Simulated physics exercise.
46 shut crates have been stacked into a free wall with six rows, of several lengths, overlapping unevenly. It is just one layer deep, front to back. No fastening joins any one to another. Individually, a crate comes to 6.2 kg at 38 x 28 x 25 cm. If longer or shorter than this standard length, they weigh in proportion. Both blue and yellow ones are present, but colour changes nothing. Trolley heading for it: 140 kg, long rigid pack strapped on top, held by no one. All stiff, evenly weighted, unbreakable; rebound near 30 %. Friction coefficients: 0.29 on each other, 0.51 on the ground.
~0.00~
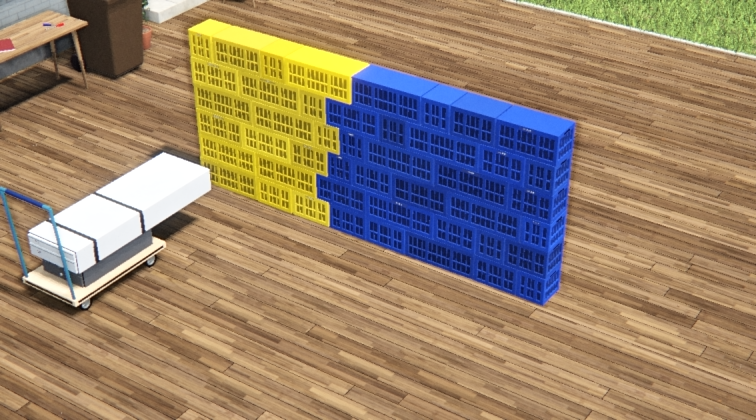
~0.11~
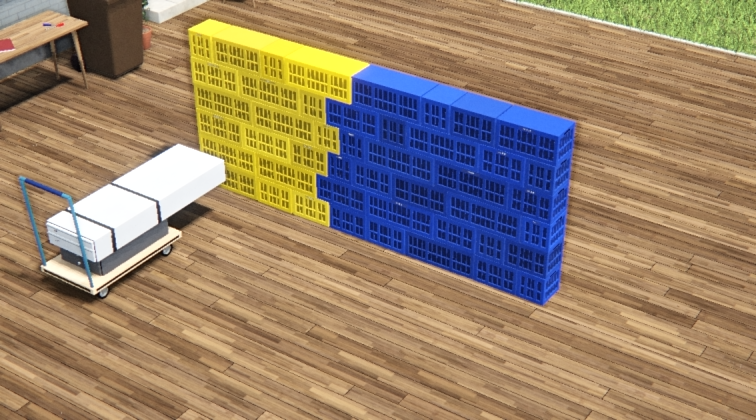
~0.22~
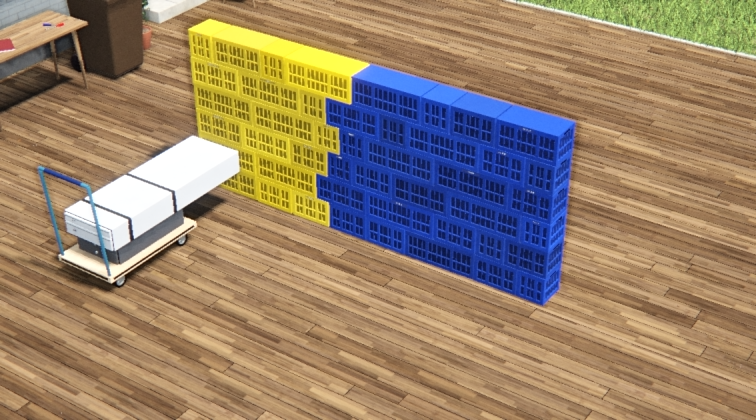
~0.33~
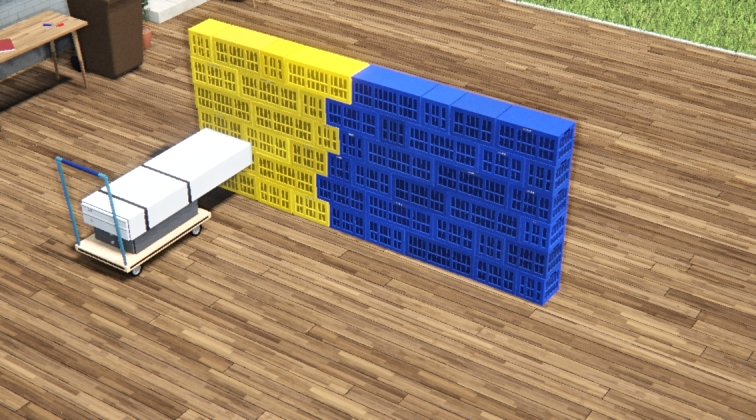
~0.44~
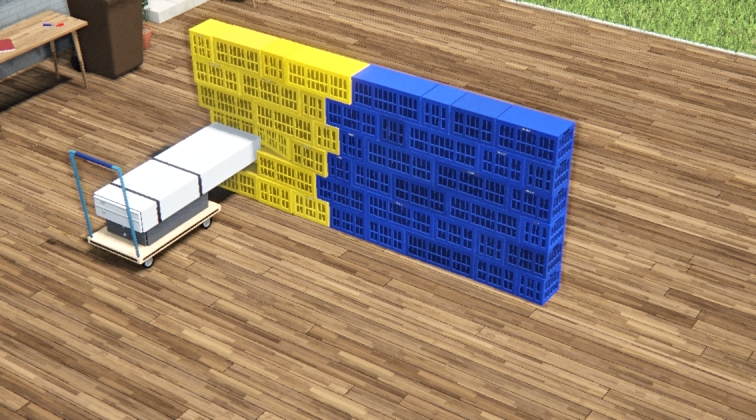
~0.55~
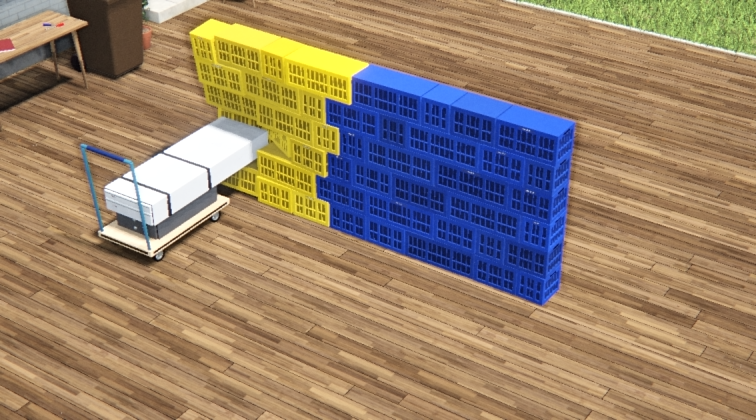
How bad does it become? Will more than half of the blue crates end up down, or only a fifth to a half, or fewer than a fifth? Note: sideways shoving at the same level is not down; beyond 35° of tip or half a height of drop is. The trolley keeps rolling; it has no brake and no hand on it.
Fewer than a fifth of them.
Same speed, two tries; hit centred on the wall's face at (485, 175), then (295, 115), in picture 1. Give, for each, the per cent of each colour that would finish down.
For yellow it's 0 then 30 per cent, for blue 30 then 0 per cent.
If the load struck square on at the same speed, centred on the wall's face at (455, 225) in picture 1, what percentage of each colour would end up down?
Down at the end: Yellow 10 percent, blue 70 percent.
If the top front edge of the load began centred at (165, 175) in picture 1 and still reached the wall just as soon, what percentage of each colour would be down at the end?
Result - yellow: 30%; blue: 0%.
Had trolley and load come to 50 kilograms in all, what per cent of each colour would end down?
The split would be yellow 0, then blue 0 per cent.
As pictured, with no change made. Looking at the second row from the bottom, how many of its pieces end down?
Count down in that row: 1.
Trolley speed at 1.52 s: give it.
Close to 0.4 m/s at that moment.
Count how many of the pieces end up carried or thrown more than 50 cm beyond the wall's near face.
4 or so.
After 0.88 s, load 59 cm past the wall's line, still rolling; none of the 28 blue crates down (4 of 46 in all colours); top blue crate unmoved.
After 1.52 s, load 1.01 m past the wall's line, still rolling; none of the 28 blue crates down (6 of 46 in all colours); top blue crate unmoved.
At rest (2.9 s), load 1.10 m past the wall's line, stopped; none of the 28 blue crates down (6 of 46 in all colours); top blue crate unmoved; top yellow crate unmoved. That is 0 per cent. As the last picture would show them, middles, top blue crate near (482, 120), top yellow crate near (326, 75).
